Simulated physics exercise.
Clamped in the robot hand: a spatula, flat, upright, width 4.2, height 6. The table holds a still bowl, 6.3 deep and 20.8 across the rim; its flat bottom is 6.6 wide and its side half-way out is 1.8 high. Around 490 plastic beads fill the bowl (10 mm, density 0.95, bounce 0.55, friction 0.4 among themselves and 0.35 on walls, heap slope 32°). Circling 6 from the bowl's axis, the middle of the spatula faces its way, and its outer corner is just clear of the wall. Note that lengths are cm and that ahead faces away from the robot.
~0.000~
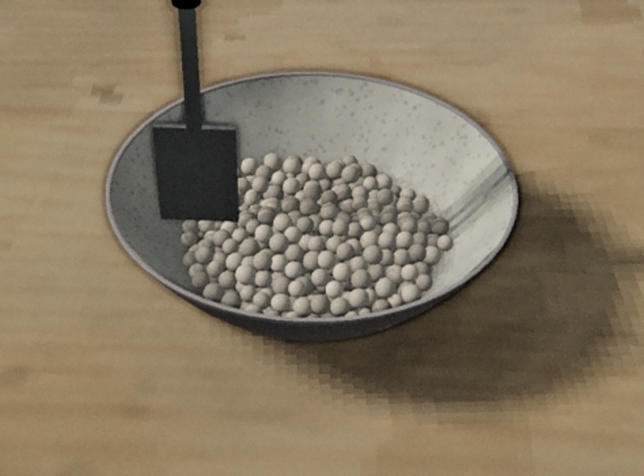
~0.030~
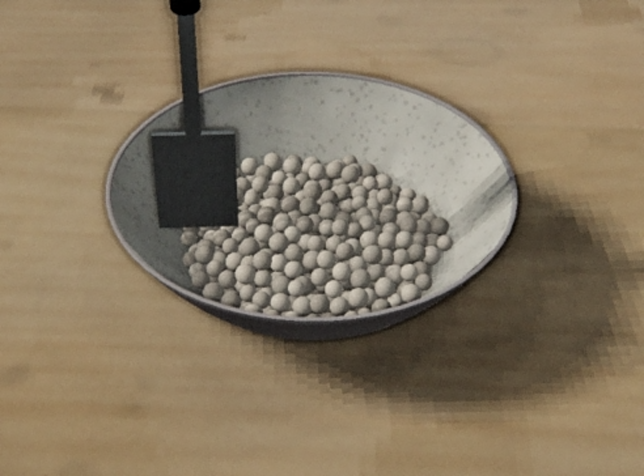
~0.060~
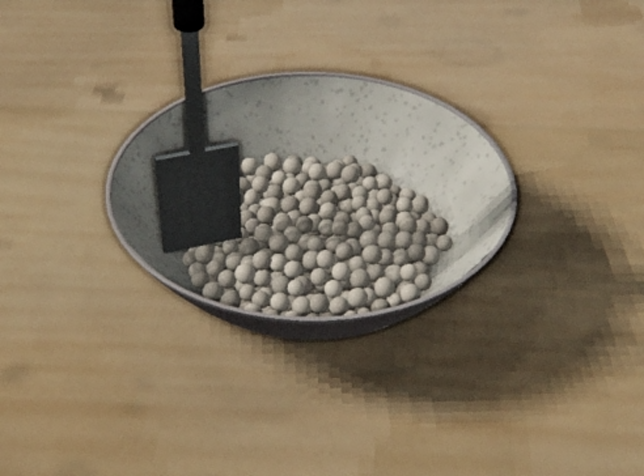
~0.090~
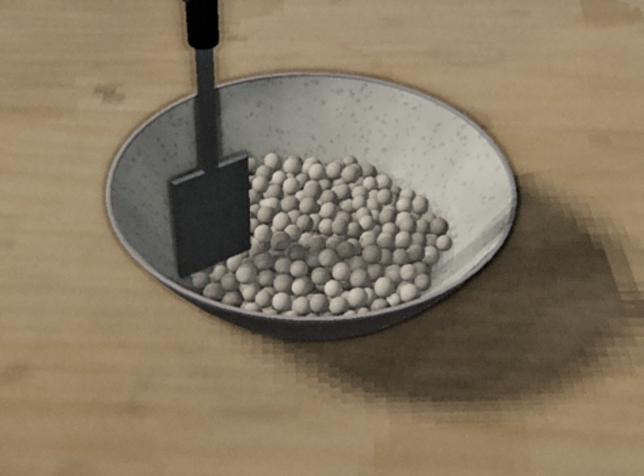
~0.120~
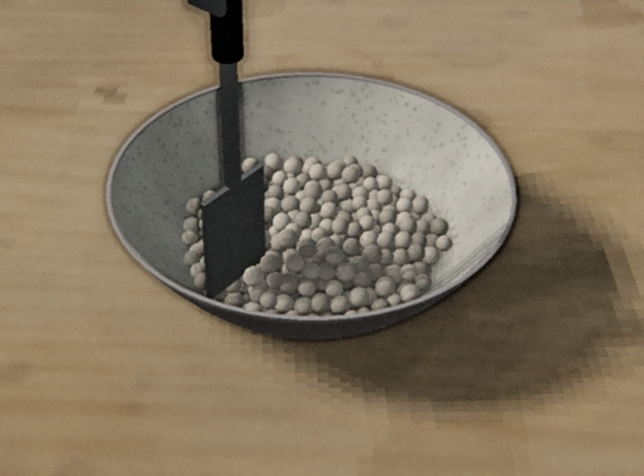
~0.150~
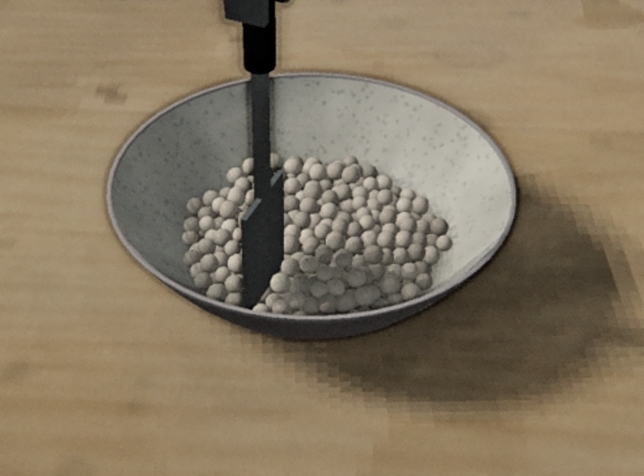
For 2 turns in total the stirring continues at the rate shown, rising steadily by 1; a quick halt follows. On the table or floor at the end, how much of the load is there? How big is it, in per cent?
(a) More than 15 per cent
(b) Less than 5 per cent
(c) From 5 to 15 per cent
Option b: Less than 5 per cent.
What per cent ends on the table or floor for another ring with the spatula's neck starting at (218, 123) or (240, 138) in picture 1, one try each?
Close to 5 per cent for the first and close to 0 per cent for the second.
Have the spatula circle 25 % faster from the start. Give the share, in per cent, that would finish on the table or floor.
Estimate: Near 0 in a hundred.
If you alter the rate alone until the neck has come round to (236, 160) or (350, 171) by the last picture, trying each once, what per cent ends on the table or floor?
So, roughly 0 percent the first time and 5 percent the second.
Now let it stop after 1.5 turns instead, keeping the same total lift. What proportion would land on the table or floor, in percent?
I'd expect around 0 per cent.
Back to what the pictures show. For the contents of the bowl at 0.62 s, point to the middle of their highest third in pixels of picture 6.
Around (307, 212).
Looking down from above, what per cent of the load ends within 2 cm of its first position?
About 85 percent.
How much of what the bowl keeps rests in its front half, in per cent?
Close to 50 in a hundred.
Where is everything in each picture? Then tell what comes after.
The spatula neck at (193, 101), 0° round; upper third of the load around (318, 228), from x 190 to 445, top at y 160; 494 in the bowl, in the first frame.
The spatula neck at (192, 108), 6° round; upper third of the load around (318, 228), from x 190 to 445, top at y 160, in the second frame.
The spatula neck at (195, 125), 22° round; upper third of the load around (318, 228), from x 190 to 445, top at y 160, in the third frame.
The spatula neck at (209, 143), 38° round; upper third of the load around (318, 227), from x 190 to 445, top at y 160, in the fourth frame.
The spatula neck at (232, 158), 54° round; upper third of the load around (321, 227), from x 190 to 445, top at y 160, in the fifth frame.
The spatula neck at (262, 168), 70° round; upper third of the load around (323, 229), from x 190 to 445, top at y 160; 494 in the bowl, in the sixth frame.
After 0.62 s, 326° round, highest piece 8 above the table; 491 in the bowl, 1 on the table or floor, 2 in flight or on the tool.
After 1.10 s, 221° round, highest piece 4 above the table; 491 in the bowl, 3 on the table or floor.
After 1.53 s, 0° round, highest piece 4 above the table; 491 in the bowl, 3 on the table or floor.
After 2.23 s, 0° round, highest piece 4 above the table; 491 in the bowl, 3 on the table or floor.
In the end, 491 in the bowl, 3 on the table or floor. That is 1 % on the table or floor.
